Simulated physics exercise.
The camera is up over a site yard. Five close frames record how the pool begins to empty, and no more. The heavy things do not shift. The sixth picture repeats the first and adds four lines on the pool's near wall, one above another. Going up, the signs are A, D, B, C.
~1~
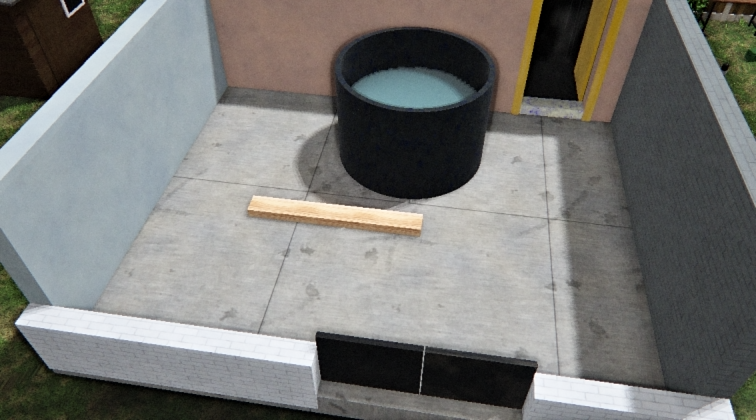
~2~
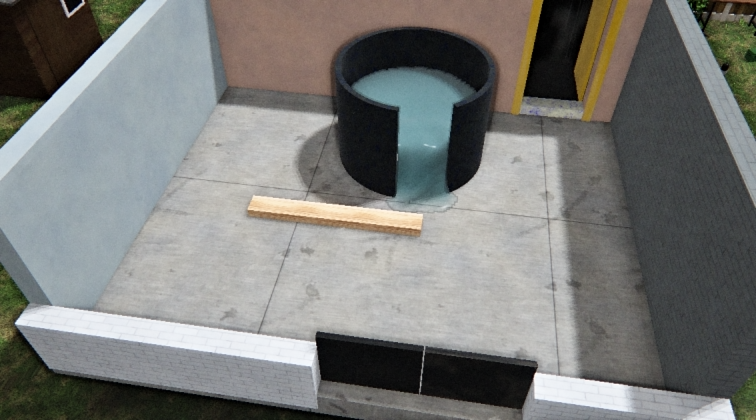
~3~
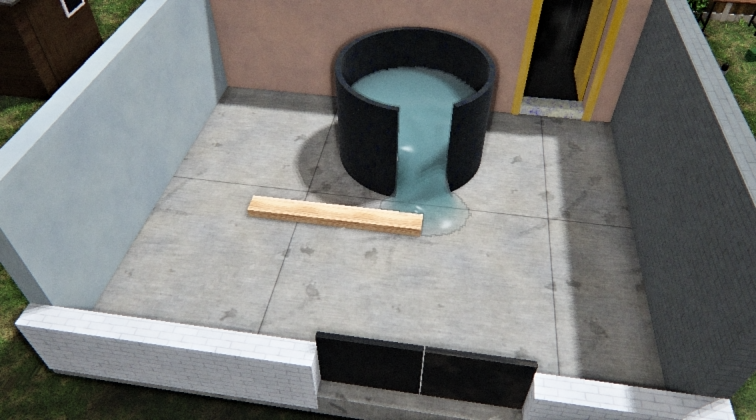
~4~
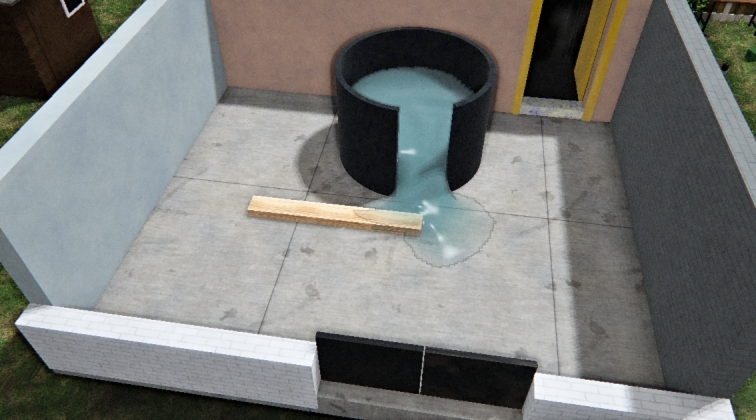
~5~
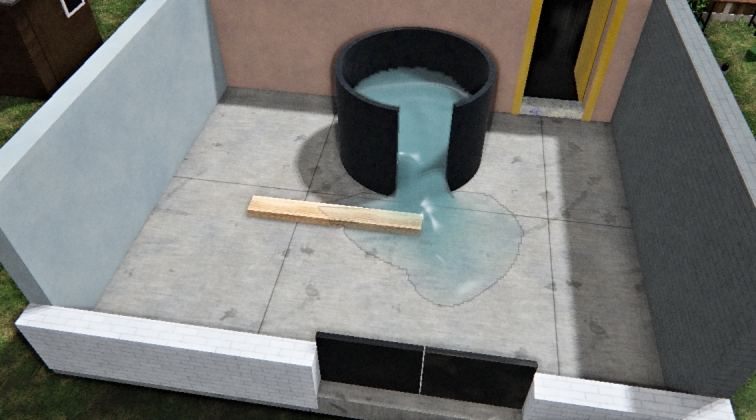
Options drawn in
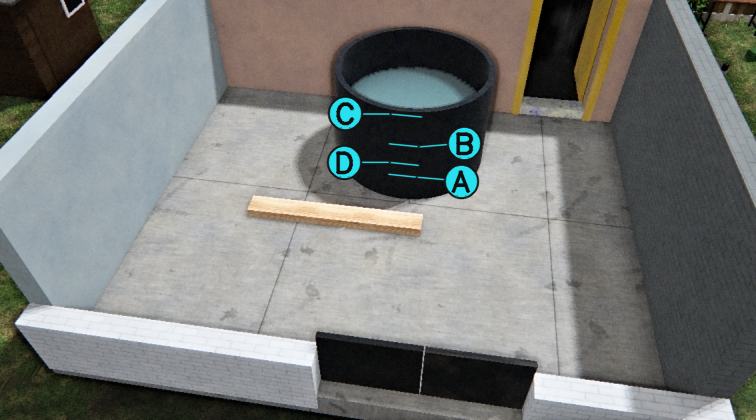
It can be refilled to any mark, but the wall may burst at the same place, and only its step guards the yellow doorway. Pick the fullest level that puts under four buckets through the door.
Go for B.
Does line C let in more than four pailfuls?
Yes.
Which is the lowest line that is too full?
C it is.
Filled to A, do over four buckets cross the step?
No.
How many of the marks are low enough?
Three of them.
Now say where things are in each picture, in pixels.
Water in the pool at rest, its middle at (413, 104); foot of the yellow doorway at (550, 117); shut gate at (424, 354).
Water covers 1 % of the ground and shows as far out as (451, 199).
Water covers 2 % of the ground and shows as far out as (448, 227).
Water covers 5 % of the ground and shows as far out as (445, 257).
Water covers 10 % of the ground and shows as far out as (453, 297).
On the marked copy, A at (403, 175); B at (404, 145); C at (405, 115); D at (403, 163); from the bottom up A, D, B, C.
With A, nothing gets over.
With B, a splash gets over, under a bucket.
With C, about 10 bucketfuls get in.
With D, nothing gets over.
